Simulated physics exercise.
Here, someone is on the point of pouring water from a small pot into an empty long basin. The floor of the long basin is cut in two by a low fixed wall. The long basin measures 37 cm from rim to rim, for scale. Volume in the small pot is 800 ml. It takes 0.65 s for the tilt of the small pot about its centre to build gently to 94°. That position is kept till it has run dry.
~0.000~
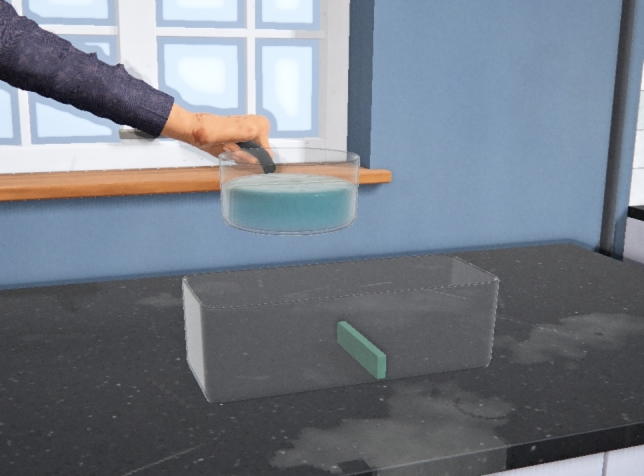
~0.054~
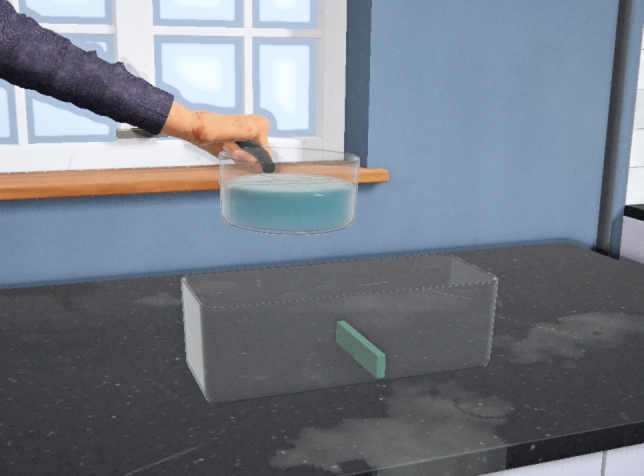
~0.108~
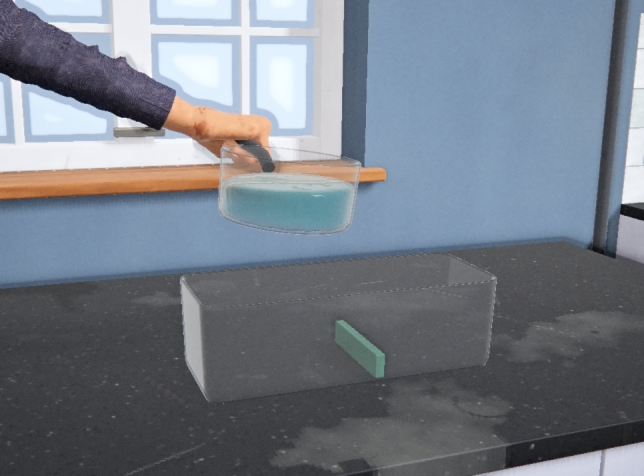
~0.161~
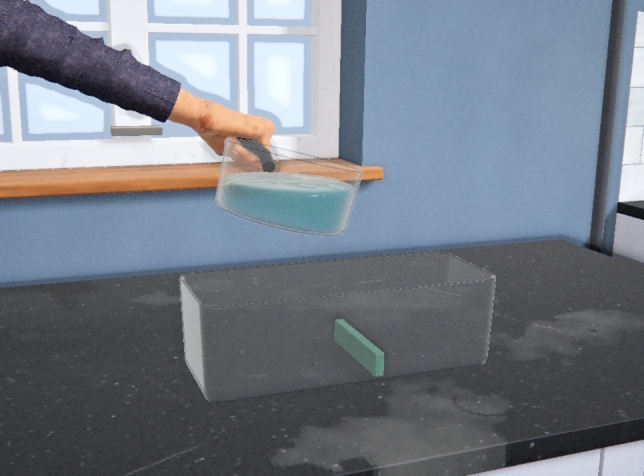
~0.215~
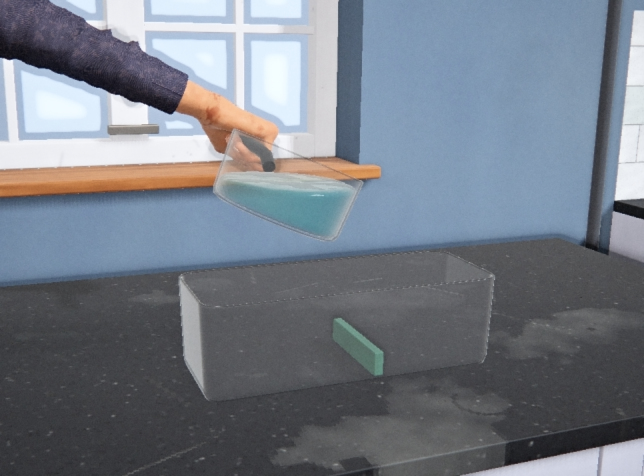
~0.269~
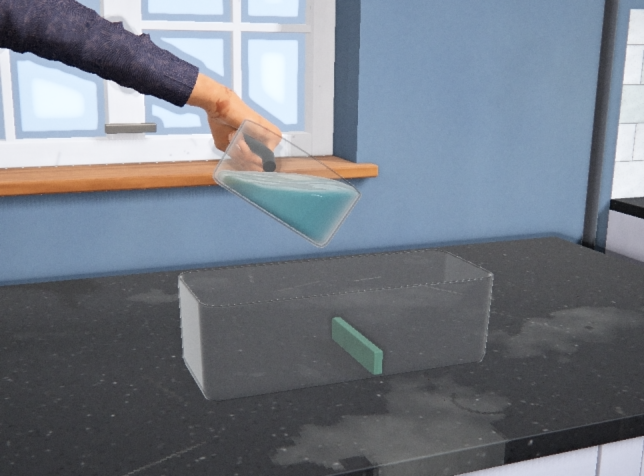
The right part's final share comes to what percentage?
It comes to roughly 67 %.
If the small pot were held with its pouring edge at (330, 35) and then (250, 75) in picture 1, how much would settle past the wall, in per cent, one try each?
It comes to 65 per cent, and then 20 per cent.
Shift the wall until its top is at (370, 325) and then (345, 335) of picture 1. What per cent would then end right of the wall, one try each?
Try 1: 50 %; try 2: 85 %.
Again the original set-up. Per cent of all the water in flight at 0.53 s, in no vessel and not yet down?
It comes to about 34 percent.
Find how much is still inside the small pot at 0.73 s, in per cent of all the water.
Roughly 14 percent remains.
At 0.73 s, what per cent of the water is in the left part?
That share comes to around 16 in a hundred.
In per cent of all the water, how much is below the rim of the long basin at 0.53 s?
I'd estimate some 30 percent of the liquid.
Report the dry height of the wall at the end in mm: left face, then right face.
Left roughly 20 mm; right roughly 2 mm.
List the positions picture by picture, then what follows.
Tilt 0°; pouring edge (353, 156); surface from (224, 186) to (348, 180); the long basin's rim runs from (192, 293) to (474, 268); the wall's top is at (360, 339), in the first frame.
Tilt 2°; pouring edge (353, 157); surface from (224, 186) to (347, 181), in the second frame.
Tilt 6°; pouring edge (354, 162); surface from (222, 184) to (347, 181), in the third frame.
Tilt 14°; pouring edge (355, 170); surface from (222, 183) to (347, 182), in the fourth frame.
Tilt 23°; pouring edge (355, 181); surface from (220, 179) to (349, 183), in the fifth frame.
Tilt 34°; pouring edge (353, 194); surface from (217, 176) to (346, 184); 1 per cent is over the edge, in the sixth frame.
By 0.53 s the tilt is 87° and 36 per cent is still to pour, 0 is left of the wall and 30 right of it.
By 0.73 s the tilt is 94° and 13 per cent is still to pour, 16 is left of the wall and 65 right of it.
By 0.93 s the tilt is 94° and 4 per cent is still to pour, 23 is left of the wall and 71 right of it.
By 1.15 s the tilt is 94° and 1 per cent is still to pour, 27 is left of the wall and 70 right of it.
At rest 32 per cent lies left of the wall, 67 right of it and 1 outside.
